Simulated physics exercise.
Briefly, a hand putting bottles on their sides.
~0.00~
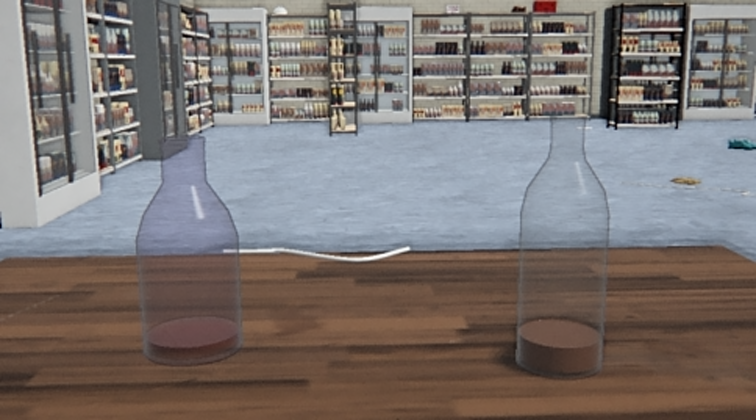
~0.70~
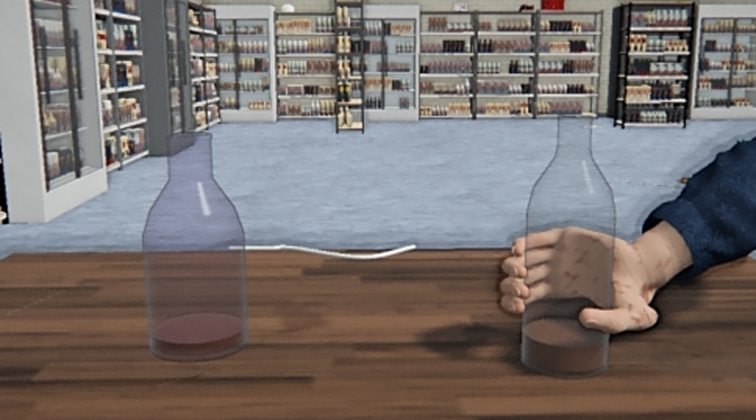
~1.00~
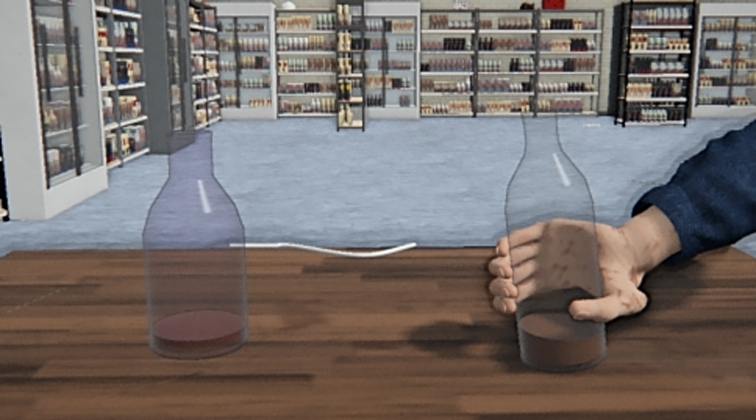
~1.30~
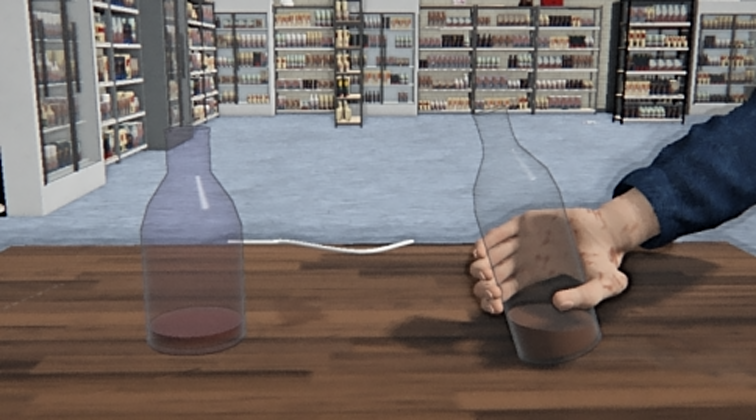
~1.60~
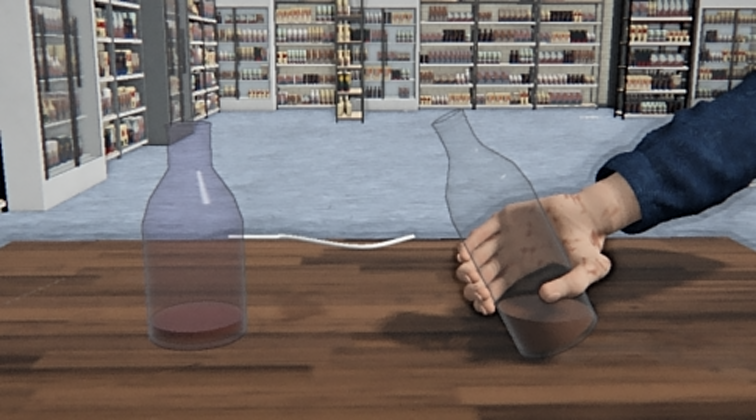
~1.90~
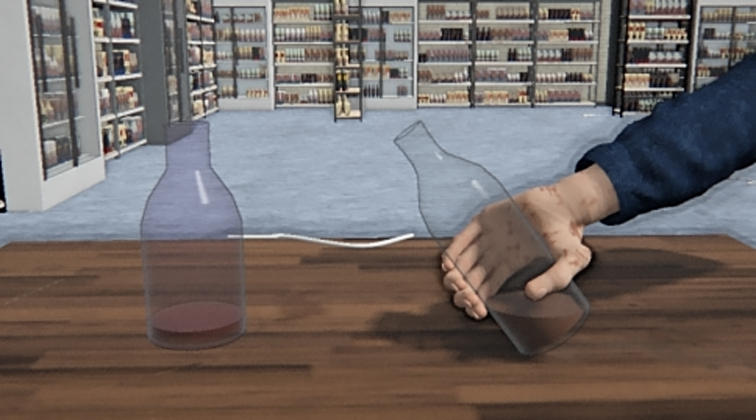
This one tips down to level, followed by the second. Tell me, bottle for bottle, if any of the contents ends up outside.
Left - contents stay inside, right - contents stay inside.
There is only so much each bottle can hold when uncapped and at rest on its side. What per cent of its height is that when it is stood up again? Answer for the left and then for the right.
I'd say near 18 per cent for the first and 24 per cent for the second.
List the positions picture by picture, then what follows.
The first frame shows both stand upright; right bottle (563, 240) nearly empty, open; left bottle (188, 242) nearly empty, open.
The second frame shows a hand takes the right bottle; right bottle nearly empty, surface at (565, 334); left bottle nearly empty, surface at (199, 327).
In the third frame, the right bottle is going over; right bottle (551, 233) nearly empty; left bottle (195, 236) nearly empty.
In the fourth frame, the right bottle is going over; right bottle nearly empty, surface at (552, 318); left bottle nearly empty, surface at (197, 321).
In the fifth frame, the right bottle is going over; right bottle (502, 225) tipped 30°; left bottle (194, 227) nearly empty.
In the sixth frame, the right bottle is going over; right bottle (480, 229) tipped 35°, open; left bottle nearly empty, surface at (197, 316), open.
After 2.6 s, the right bottle is nearly down; right bottle, nothing comes out.
After 3.6 s, the right bottle lies flat; right bottle, nothing comes out.
After 6.5 s, both lie flat; right bottle, nothing comes out; left bottle, nothing comes out.
